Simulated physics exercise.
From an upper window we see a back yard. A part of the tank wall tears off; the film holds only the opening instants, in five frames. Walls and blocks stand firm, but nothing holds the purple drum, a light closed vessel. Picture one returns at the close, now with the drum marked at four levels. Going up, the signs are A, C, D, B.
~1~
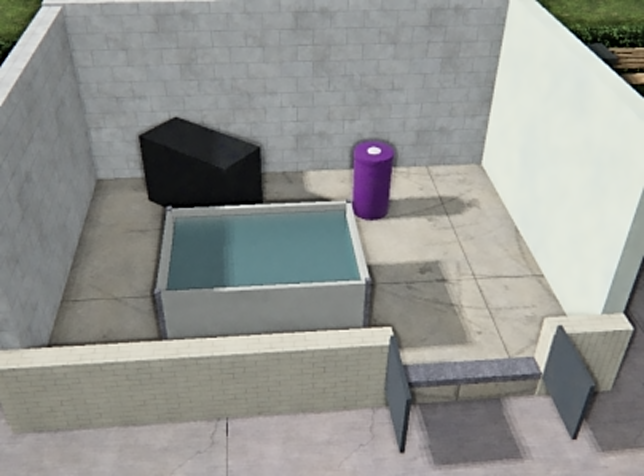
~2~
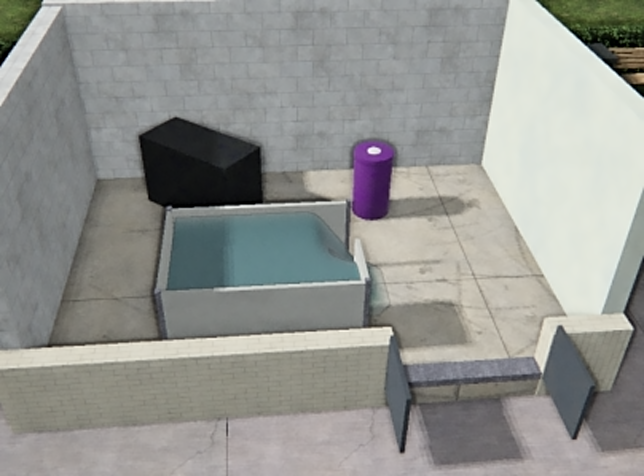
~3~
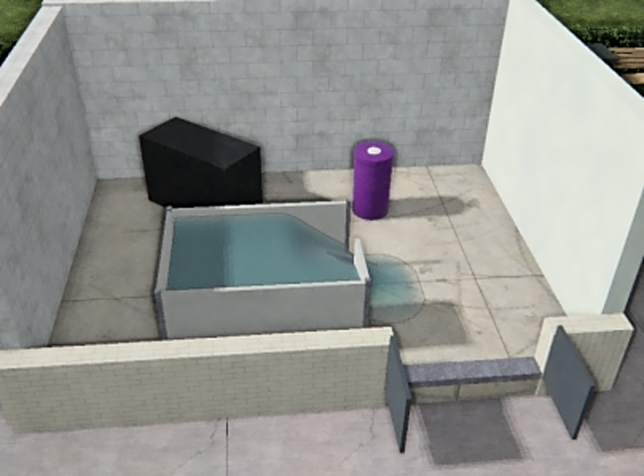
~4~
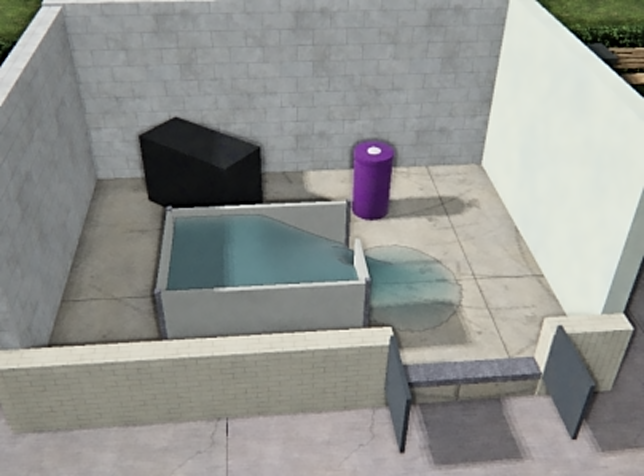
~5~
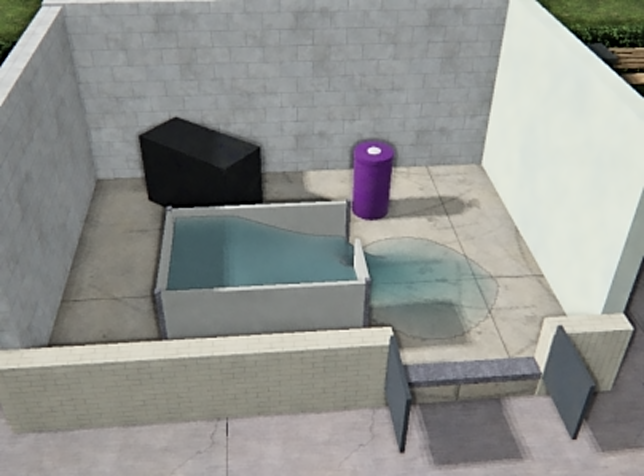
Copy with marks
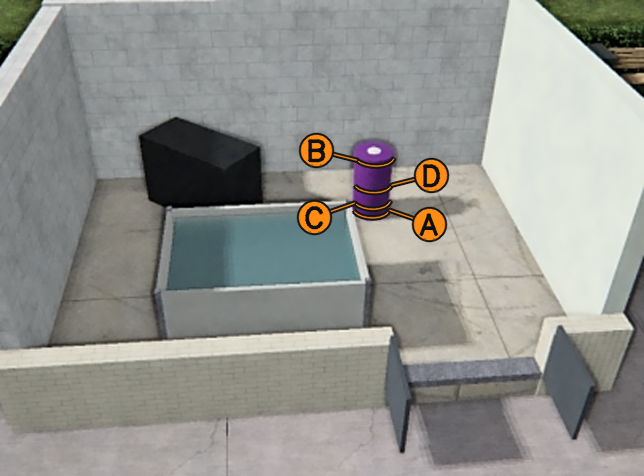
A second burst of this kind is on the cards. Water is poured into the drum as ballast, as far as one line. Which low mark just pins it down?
C.
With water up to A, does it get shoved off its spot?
Yes, it does.
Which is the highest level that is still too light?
That is level A.
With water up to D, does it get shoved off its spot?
No, not at all.
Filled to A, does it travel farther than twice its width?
No, it does not.
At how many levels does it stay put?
Three of them.
On the marked copy, A at (373, 217); B at (377, 166); C at (374, 209); D at (375, 192); from the bottom up A, C, D, B.
With A, it is pushed about its own width away.
With B, it does not move.
With C, it does not move.
With D, it does not move.
